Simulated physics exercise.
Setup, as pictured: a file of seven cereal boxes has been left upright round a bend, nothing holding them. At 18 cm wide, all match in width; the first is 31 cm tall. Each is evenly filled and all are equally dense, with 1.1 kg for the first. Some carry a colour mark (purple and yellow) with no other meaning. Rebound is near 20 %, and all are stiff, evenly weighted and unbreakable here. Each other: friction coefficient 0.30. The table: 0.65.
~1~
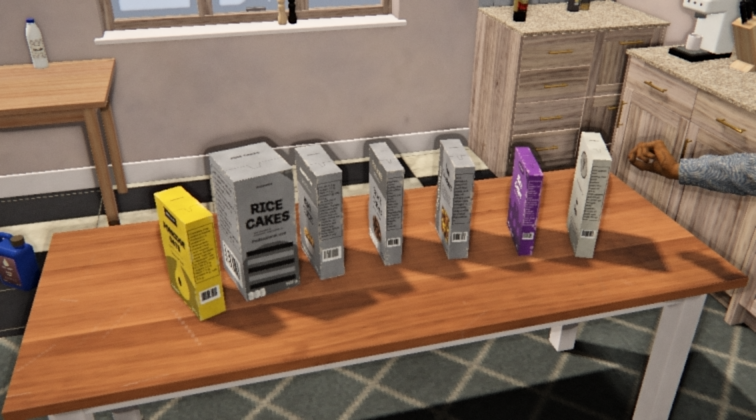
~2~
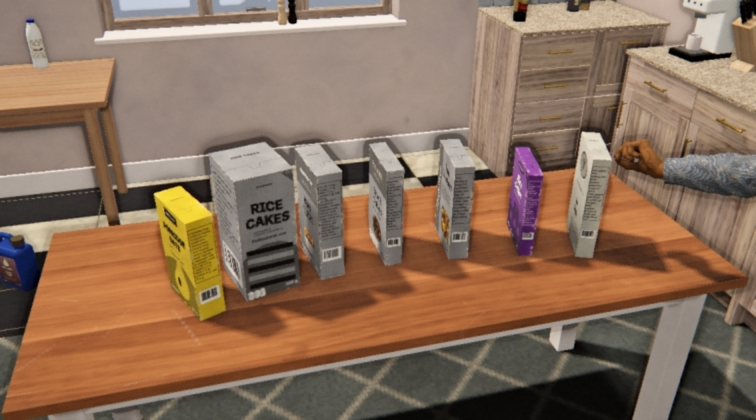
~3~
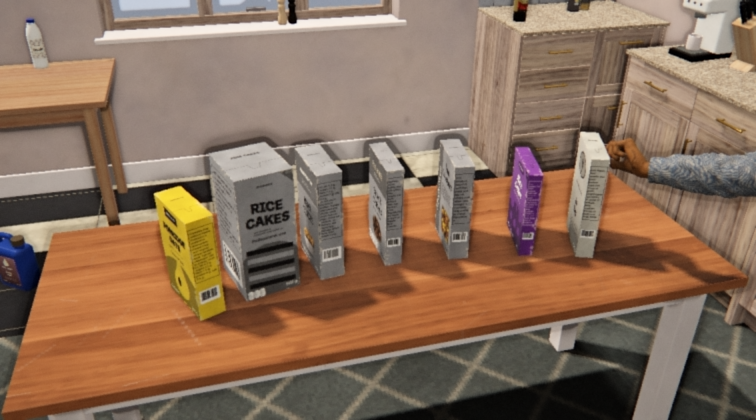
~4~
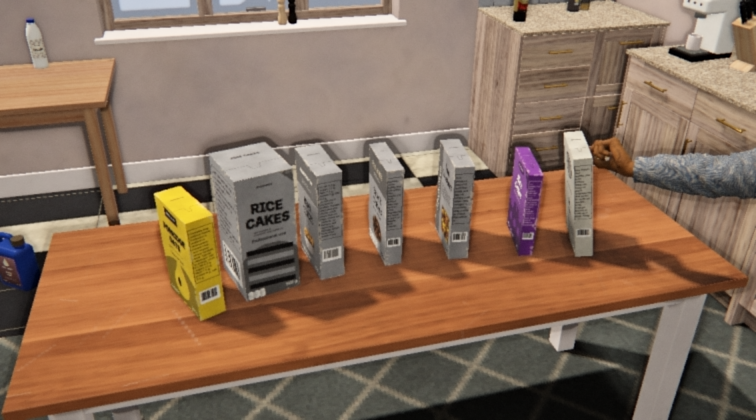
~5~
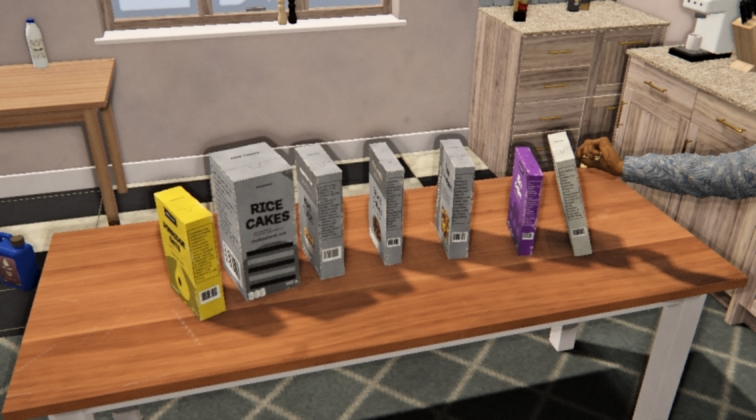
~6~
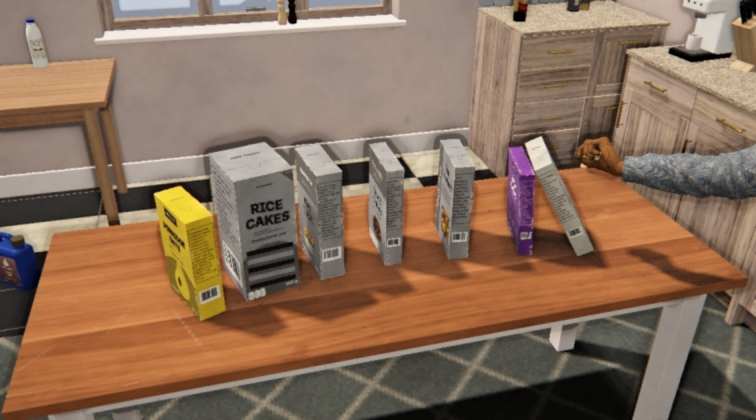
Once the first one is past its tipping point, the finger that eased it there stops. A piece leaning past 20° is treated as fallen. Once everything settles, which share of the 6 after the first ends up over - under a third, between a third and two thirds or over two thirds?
I would say between a third and two thirds.
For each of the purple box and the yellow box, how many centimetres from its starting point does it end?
Purple 10, yellow 0.
Then, 0.13 s past the last view, 1 of the 6 other boxes over; purple box 24° from how it stood.
Then, 0.27 s past the last view, 1 of the 6 other boxes over; purple box 53° from how it stood.
Then, 0.45 s past the last view, 3 of the 6 other boxes over; purple box 70° from how it stood.
In the end, 3 of the 6 other boxes over; purple box 71° from how it stood; yellow box unmoved. That is 50 per cent. Three left standing. From the last view, middles, purple box near (479, 222), yellow box near (190, 253).
